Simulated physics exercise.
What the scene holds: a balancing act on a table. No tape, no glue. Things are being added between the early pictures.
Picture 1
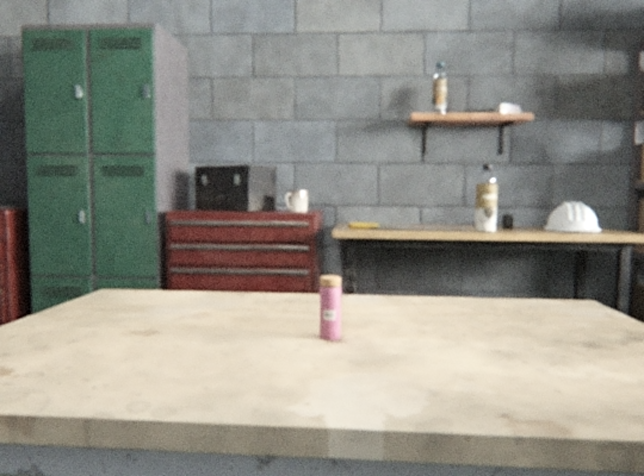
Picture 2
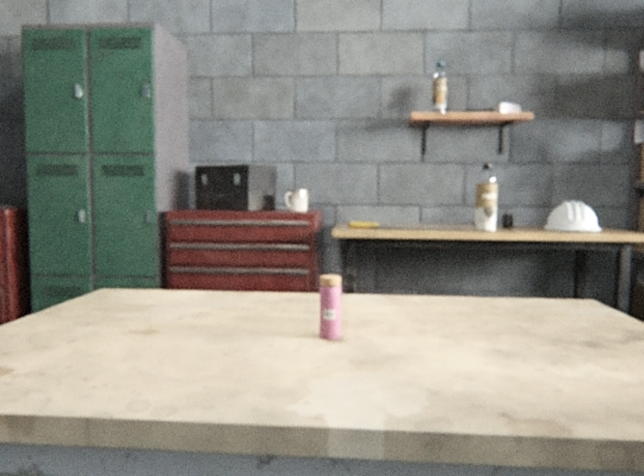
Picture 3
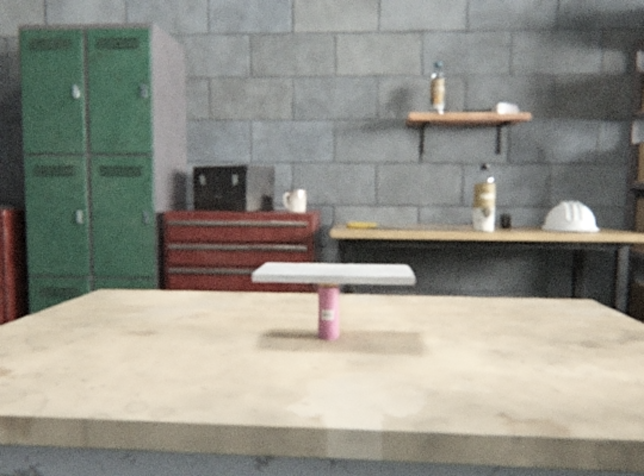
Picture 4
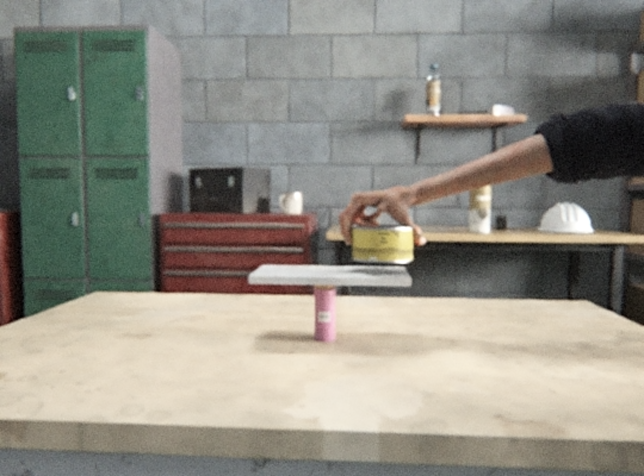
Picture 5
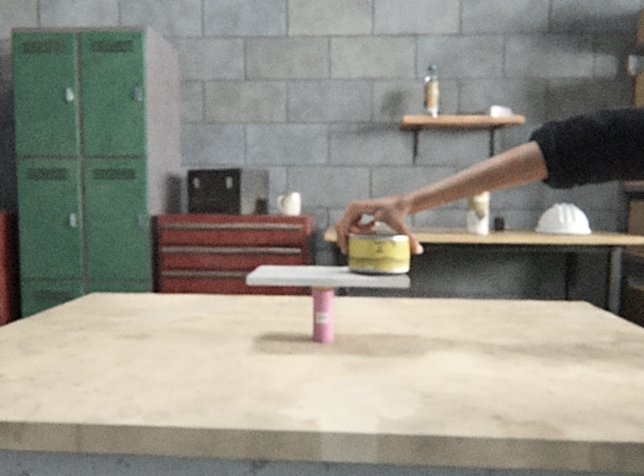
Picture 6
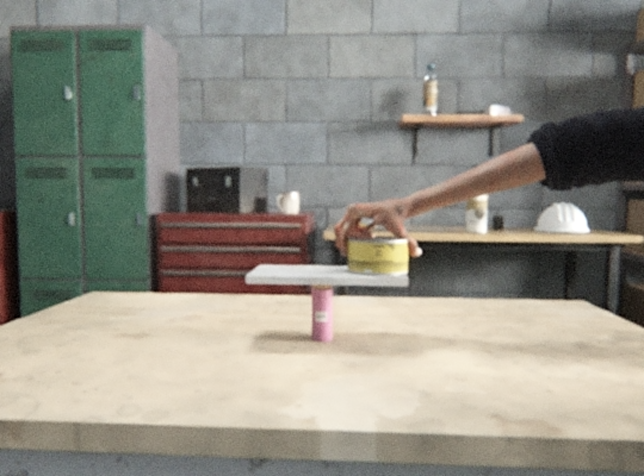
To begin with, a small pink shaker stands alone on a pale table in a workshop. A flat, light-coloured board then appears balanced across its top. Next, a hand reaches in from the right with a yellow tub, lowers it onto the board's right side and keeps hold of it.
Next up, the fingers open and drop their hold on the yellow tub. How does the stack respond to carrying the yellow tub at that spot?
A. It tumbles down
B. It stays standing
A, it tumbles down.
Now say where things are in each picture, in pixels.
In the first picture, the last thing is not in view yet; pink shaker (330, 308).
In the second picture, the last thing is not in view yet; pink shaker (330, 307).
In the third picture, the last thing is not in view yet; pink shaker (328, 307).
The fourth picture shows still above its spot; yellow tub (383, 243); pink shaker (325, 309).
The fifth picture shows still above its spot; yellow tub (378, 252); pink shaker (323, 310).
The sixth picture shows set down, still held; yellow tub (377, 255); pink shaker (322, 309).
Then, 0.60 s past the last view, yellow tub now fallen; white board rocked 45° from its first pose; pink shaker rocked 13° from its first pose.
Then, 0.80 s past the last view, pink shaker and white board now fallen.
Finally, fallen, pink shaker, white board and yellow tub. The stack gives way.
